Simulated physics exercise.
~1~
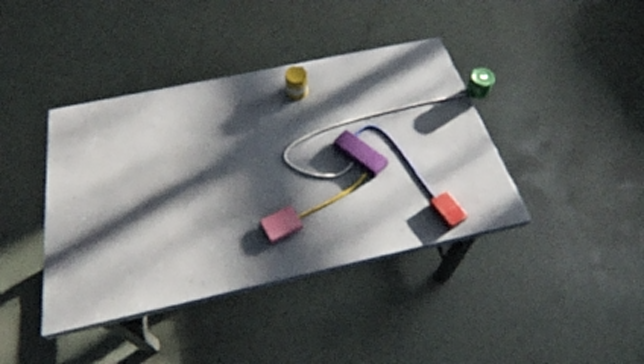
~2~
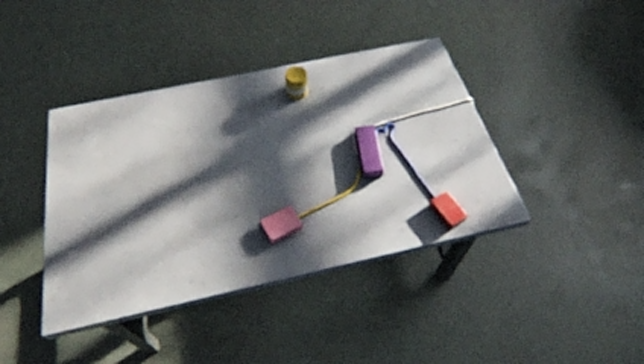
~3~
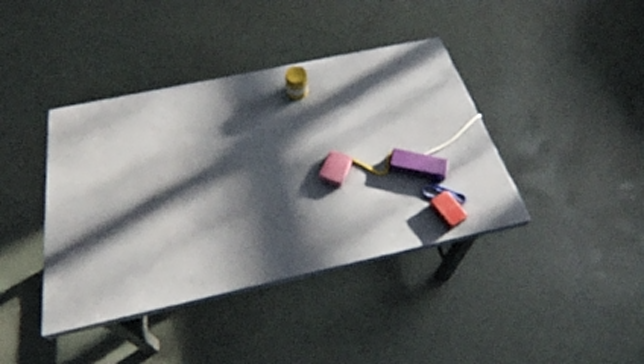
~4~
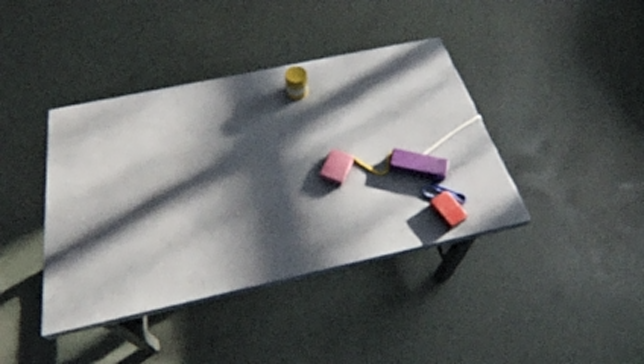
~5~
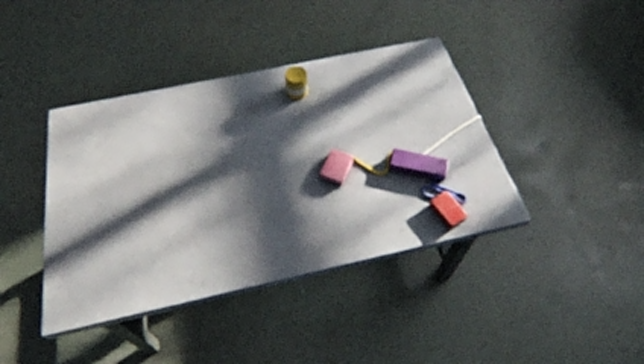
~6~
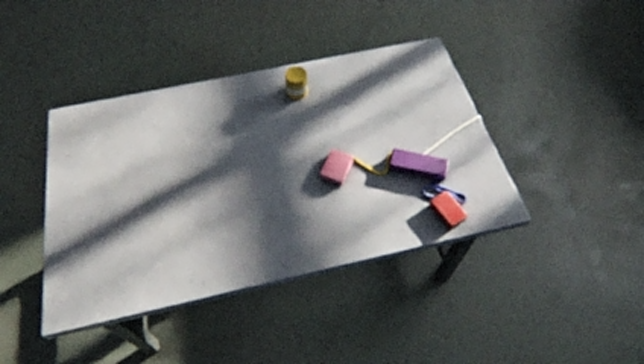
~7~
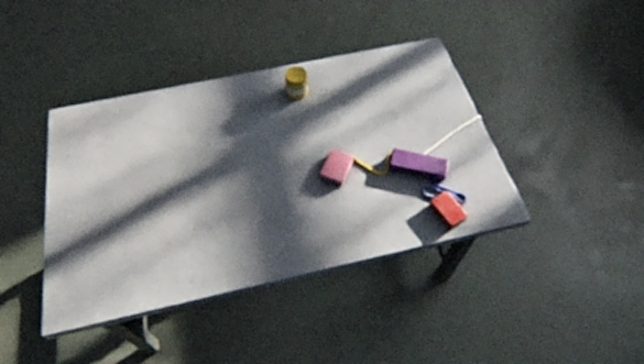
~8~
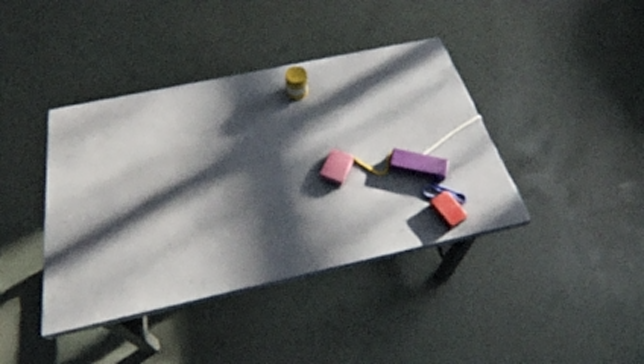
On a pale table, a green cylinder drops off the right edge, its white cable pulling the purple block right; the pink block is then dragged right and up by the yellow cable. Both come to rest near the unmoved red block, while the yellow tin stays put.
